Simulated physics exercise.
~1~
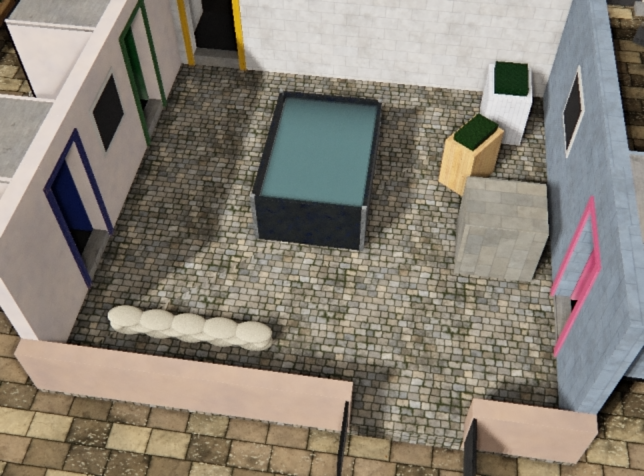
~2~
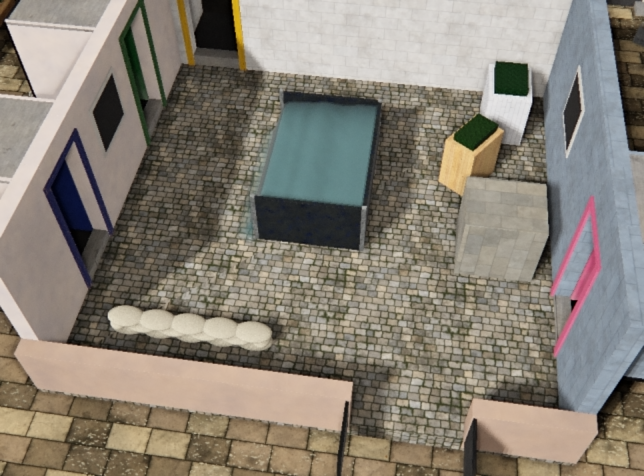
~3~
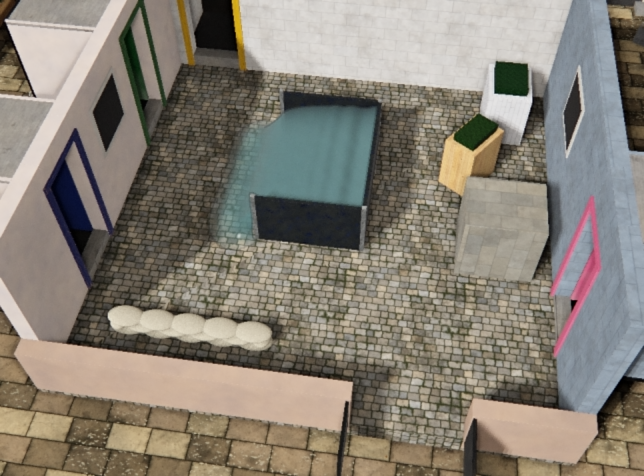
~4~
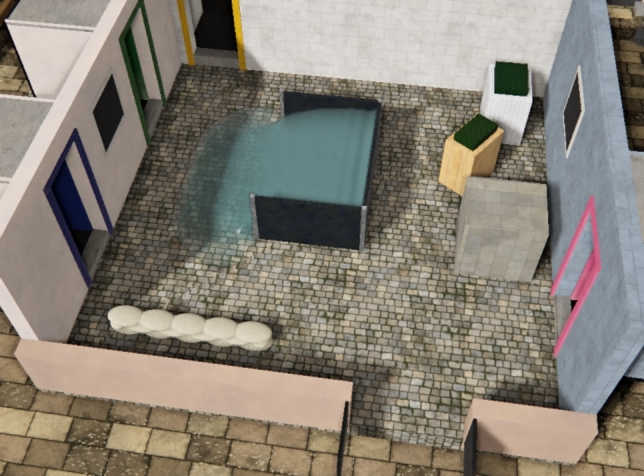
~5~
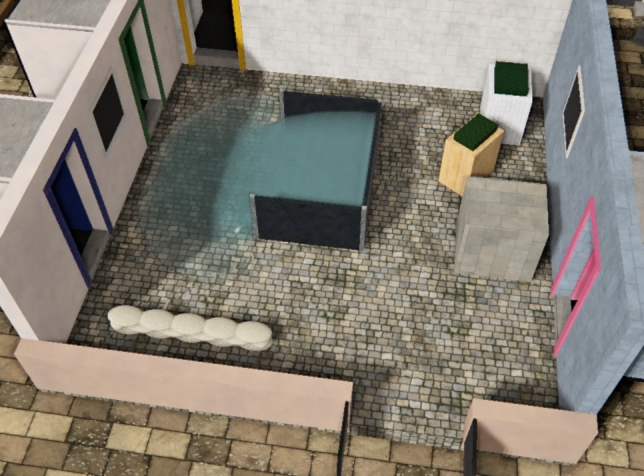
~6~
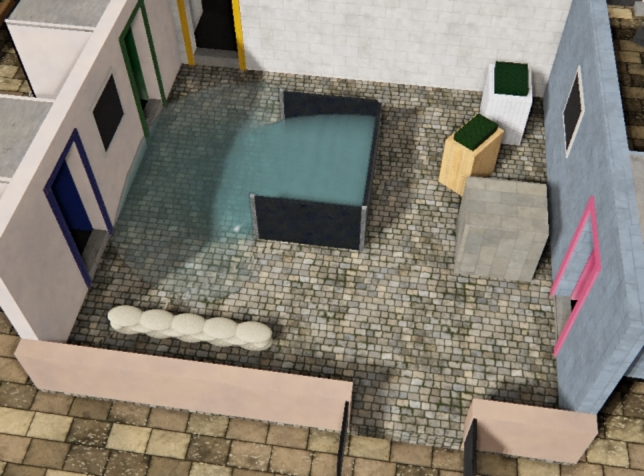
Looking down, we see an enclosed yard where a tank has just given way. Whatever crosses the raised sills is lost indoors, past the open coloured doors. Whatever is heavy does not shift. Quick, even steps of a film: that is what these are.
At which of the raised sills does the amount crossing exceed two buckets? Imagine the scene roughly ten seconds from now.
At the end, blue door: More than two buckets, yellow door: More than two buckets, green door: More than two buckets, pink door: More than two buckets.
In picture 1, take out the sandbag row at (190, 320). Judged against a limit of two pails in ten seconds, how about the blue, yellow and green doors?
The blue one goes over; the yellow one lets more in; the green one lets more in.
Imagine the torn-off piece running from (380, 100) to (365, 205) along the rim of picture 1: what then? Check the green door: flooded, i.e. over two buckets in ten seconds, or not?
With the breach moved, the green one misses the threshold.
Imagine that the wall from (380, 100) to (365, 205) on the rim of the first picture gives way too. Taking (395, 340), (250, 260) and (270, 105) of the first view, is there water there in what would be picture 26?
In the order you gave them, I get drenched, still bare, drenched.
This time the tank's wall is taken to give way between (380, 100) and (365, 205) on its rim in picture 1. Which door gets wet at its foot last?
My answer is the door marked blue.
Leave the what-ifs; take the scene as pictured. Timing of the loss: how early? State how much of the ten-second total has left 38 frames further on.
Share gone by then: About 70 %.
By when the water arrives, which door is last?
It's the pink one.
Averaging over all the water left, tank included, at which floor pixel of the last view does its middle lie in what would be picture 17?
Point: (204, 188).
A moment on, water covers 30 % of the floor; the blue door under two buckets in, the yellow door wet at the sill, nothing in, the green door far over two buckets in, the pink door not reached.
Next, water covers 35 % of the floor; the blue door over two buckets in, the yellow door under two buckets in, the green door far over two buckets in, the pink door not reached.
Then, water covers 60 % of the floor; the blue door over two buckets in, the yellow door over two buckets in, the green door far over two buckets in, the pink door not reached.
Later, water covers 90 % of the floor; the blue door over two buckets in, the yellow door over two buckets in, the green door far over two buckets in, the pink door over two buckets in.
In the end, water covers 95 % of the floor; the blue door over two buckets in, the yellow door over two buckets in, the green door far over two buckets in, the pink door far over two buckets in.
